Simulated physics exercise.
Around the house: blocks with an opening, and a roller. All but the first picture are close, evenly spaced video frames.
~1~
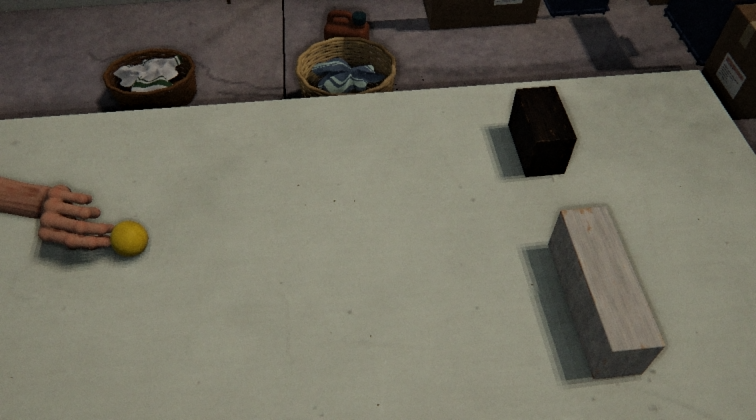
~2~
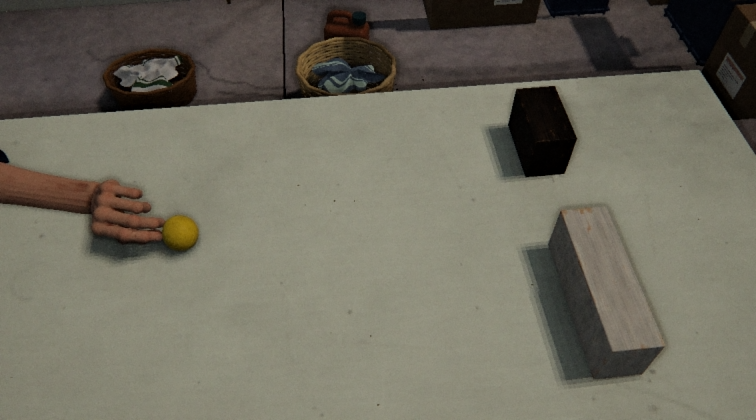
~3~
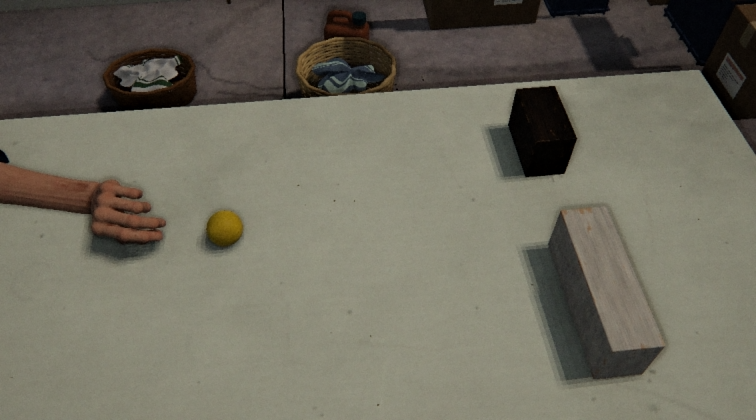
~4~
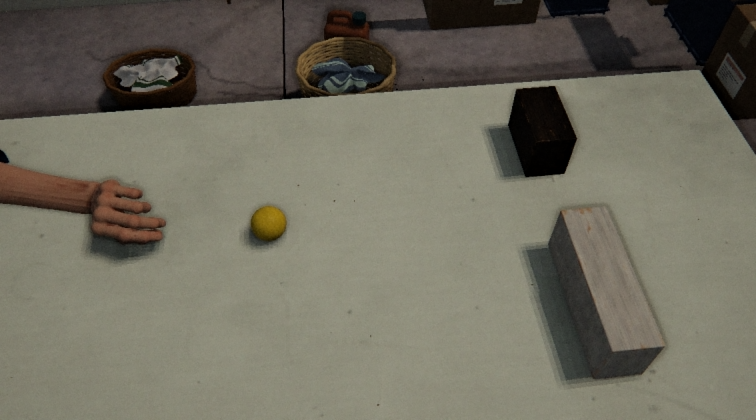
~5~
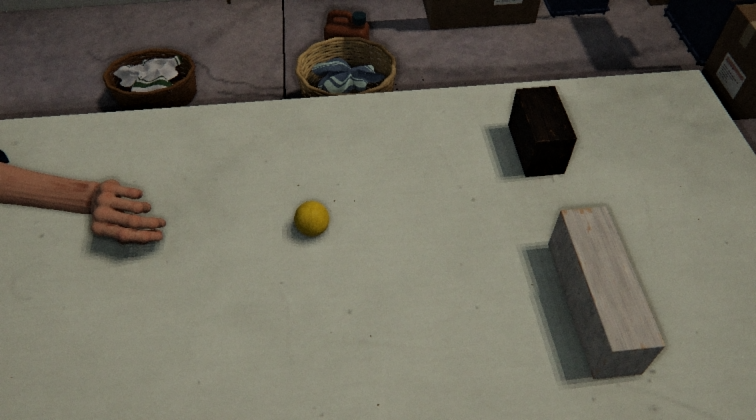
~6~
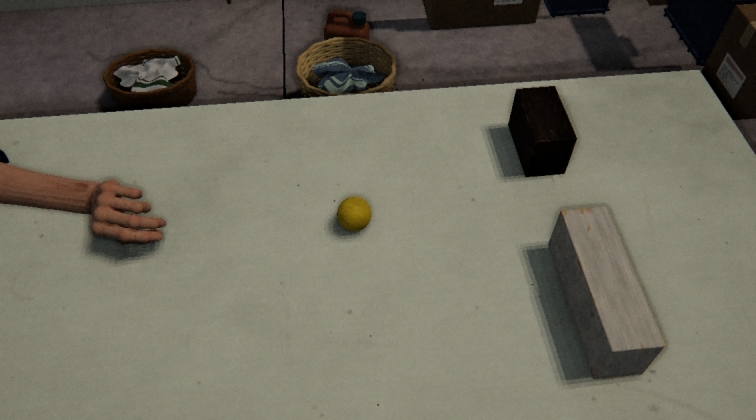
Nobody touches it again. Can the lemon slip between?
The lemon rolls through.
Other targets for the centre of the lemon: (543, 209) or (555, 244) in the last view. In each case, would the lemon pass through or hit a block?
Try by try, it rolls through; is stopped.
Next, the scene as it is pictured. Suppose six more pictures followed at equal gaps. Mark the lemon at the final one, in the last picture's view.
Around (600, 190).
Then, 0.62 s on from there, lemon heading on.
In the end, the lemon passes through its gap.
